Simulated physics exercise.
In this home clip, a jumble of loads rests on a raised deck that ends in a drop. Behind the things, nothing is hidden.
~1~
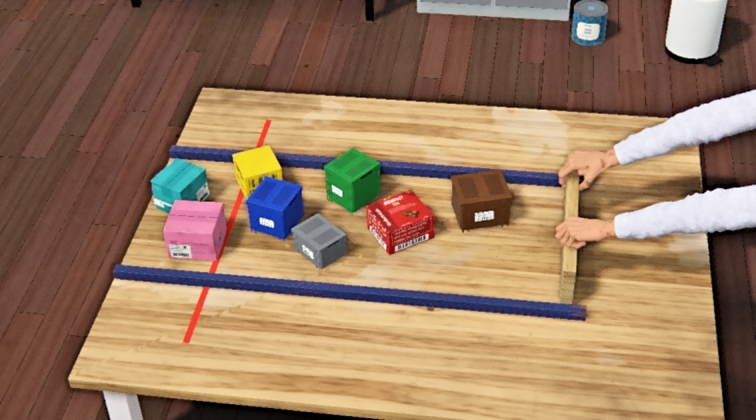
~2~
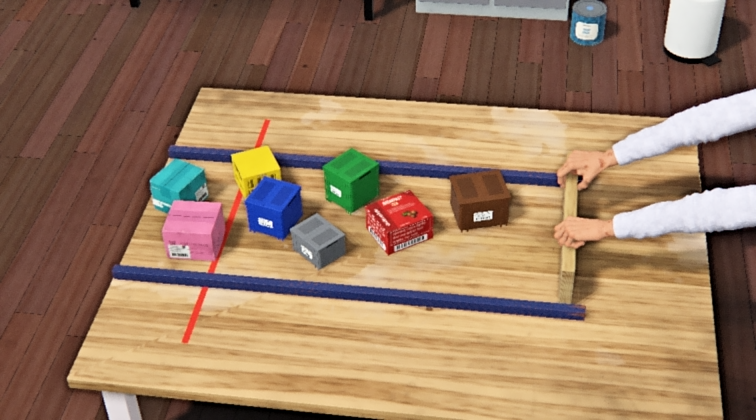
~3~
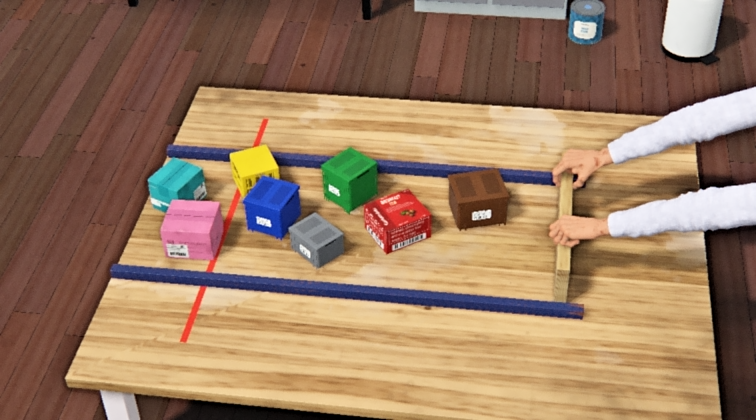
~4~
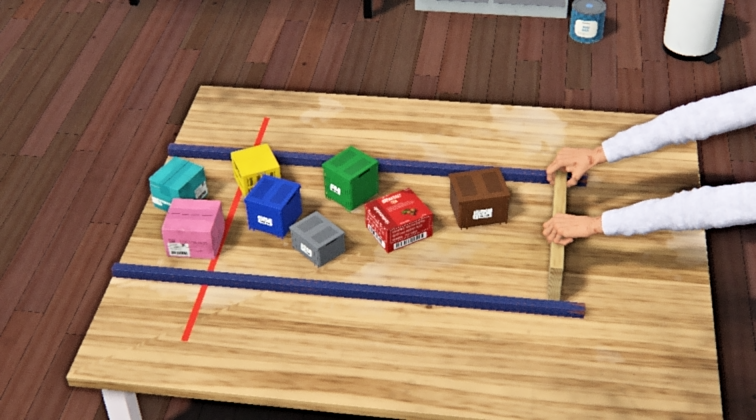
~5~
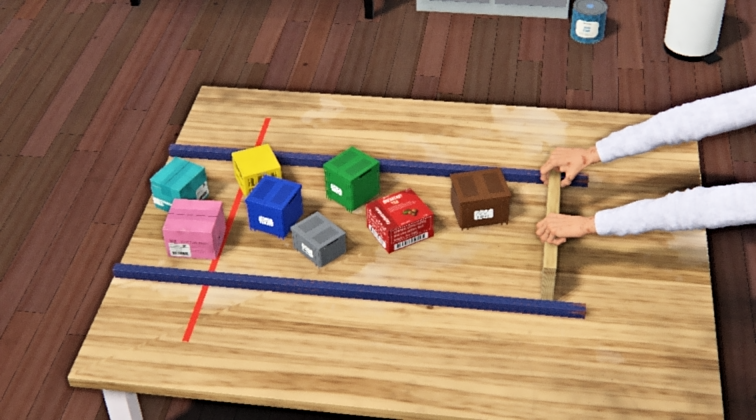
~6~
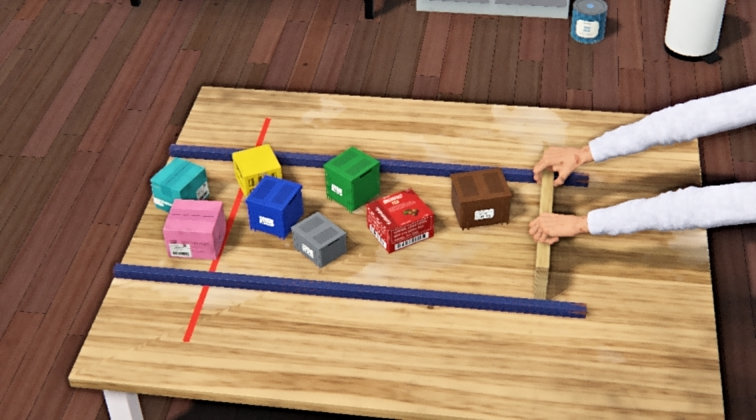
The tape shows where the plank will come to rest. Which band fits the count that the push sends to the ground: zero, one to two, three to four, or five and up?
Just one or two fall.
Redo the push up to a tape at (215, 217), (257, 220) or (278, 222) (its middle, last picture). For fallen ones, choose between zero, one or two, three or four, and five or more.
Taking them in turn, just one or two; no fall at all; not one.
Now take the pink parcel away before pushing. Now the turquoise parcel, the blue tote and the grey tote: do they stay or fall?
The turquoise parcel goes down, the blue tote is still up and the grey tote is still up.
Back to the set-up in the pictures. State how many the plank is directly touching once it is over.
Tally at the end: 3.
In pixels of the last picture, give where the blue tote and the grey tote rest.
In the last view, the middles sit near (166, 199) and near (191, 255).
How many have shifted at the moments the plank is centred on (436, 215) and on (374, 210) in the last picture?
First 2 and then 4.
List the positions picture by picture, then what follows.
Turquoise parcel (181, 189); pink parcel (196, 230); yellow crate (258, 173); plank (570, 227); tape (232, 219), in the first picture.
Pink parcel (195, 231); green tote (352, 181), in the second picture.
Yellow crate (255, 172); brown tote (478, 200), in the third picture.
Turquoise parcel (179, 187); red box (399, 220), in the fourth picture.
Pink parcel (195, 229); blue tote (275, 207), in the fifth picture.
Turquoise parcel (180, 188); pink parcel (196, 229); yellow crate (258, 172); plank (545, 223); tape (232, 218), in the sixth picture.
Early on, none off yet; turquoise parcel at rest near (180, 188); pink parcel at rest near (196, 229); yellow crate at rest near (258, 172).
A while later, none off yet; turquoise parcel at rest near (180, 188); pink parcel travelled a little near (173, 231); yellow crate travelled about its own width near (198, 162).
Finally, the number that fall off is one or two; lost, yellow crate and turquoise parcel.
